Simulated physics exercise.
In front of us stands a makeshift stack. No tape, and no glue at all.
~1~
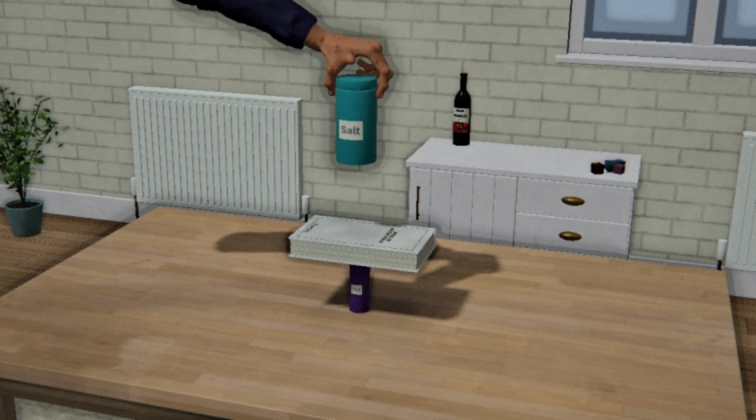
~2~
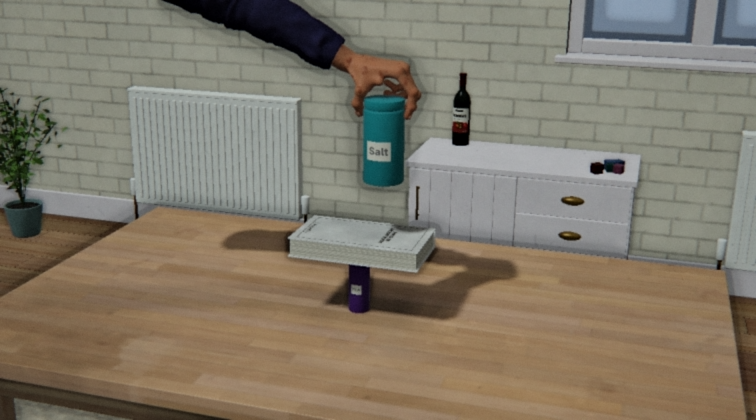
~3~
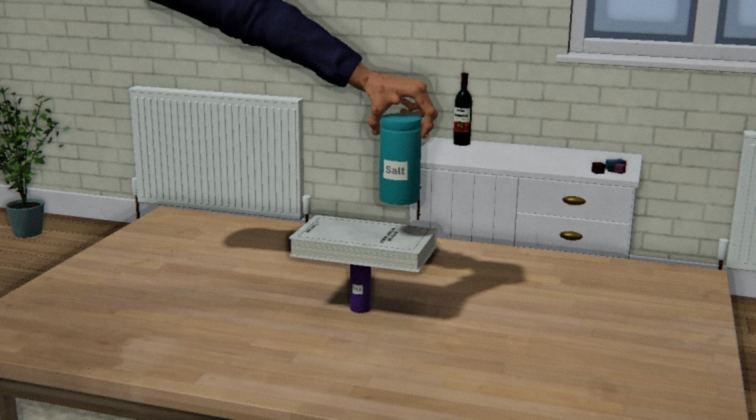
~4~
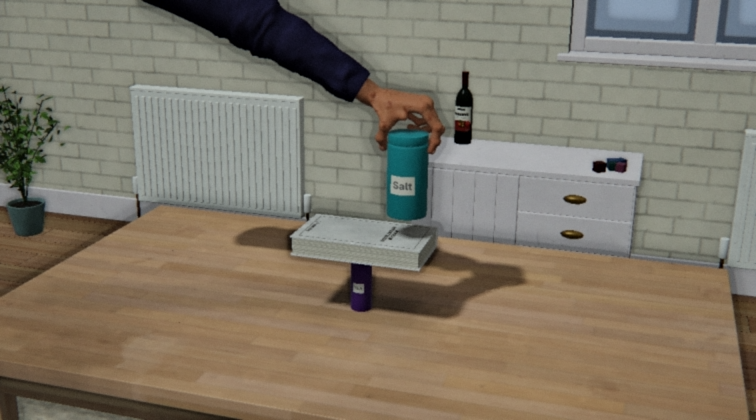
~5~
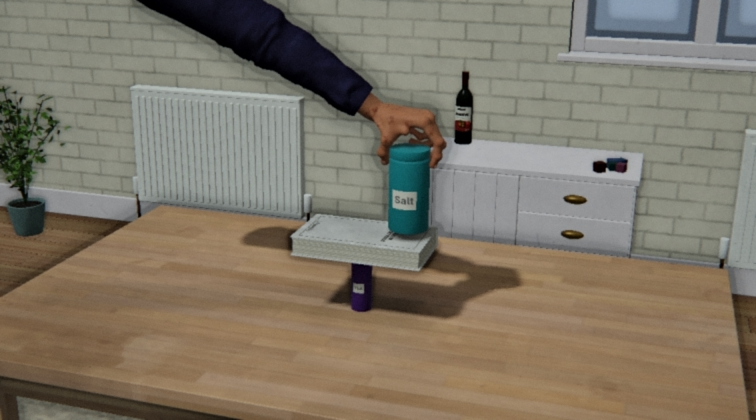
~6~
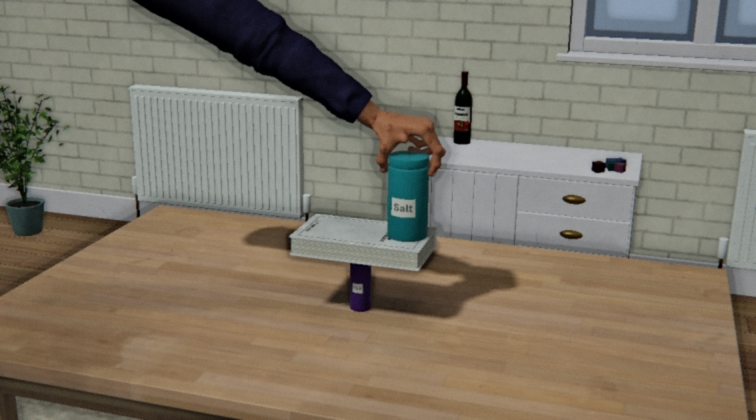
A hand held a turquoise salt jar above a white book balanced on a small purple container, moved it to the right, then lowered it onto the book's right side and kept hold of it.
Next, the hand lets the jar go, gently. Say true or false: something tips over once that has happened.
True - something tips over.
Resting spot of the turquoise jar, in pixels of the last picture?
I'd say around (510, 308) in the last view.
Then, 0.40 s past the last view, turquoise jar now fallen; white book rocked 56° from its first pose; purple shaker rocked 7° from its first pose.
Then, 0.50 s past the last view, white book rocked 56° from its first pose; purple shaker rocked 19° from its first pose.
Then, 0.70 s past the last view, white book and purple shaker now fallen.
Finally, fallen, white book, turquoise jar and purple shaker. Final places as the last picture's camera would see them, turquoise jar near (509, 308). The stack loses its balance.
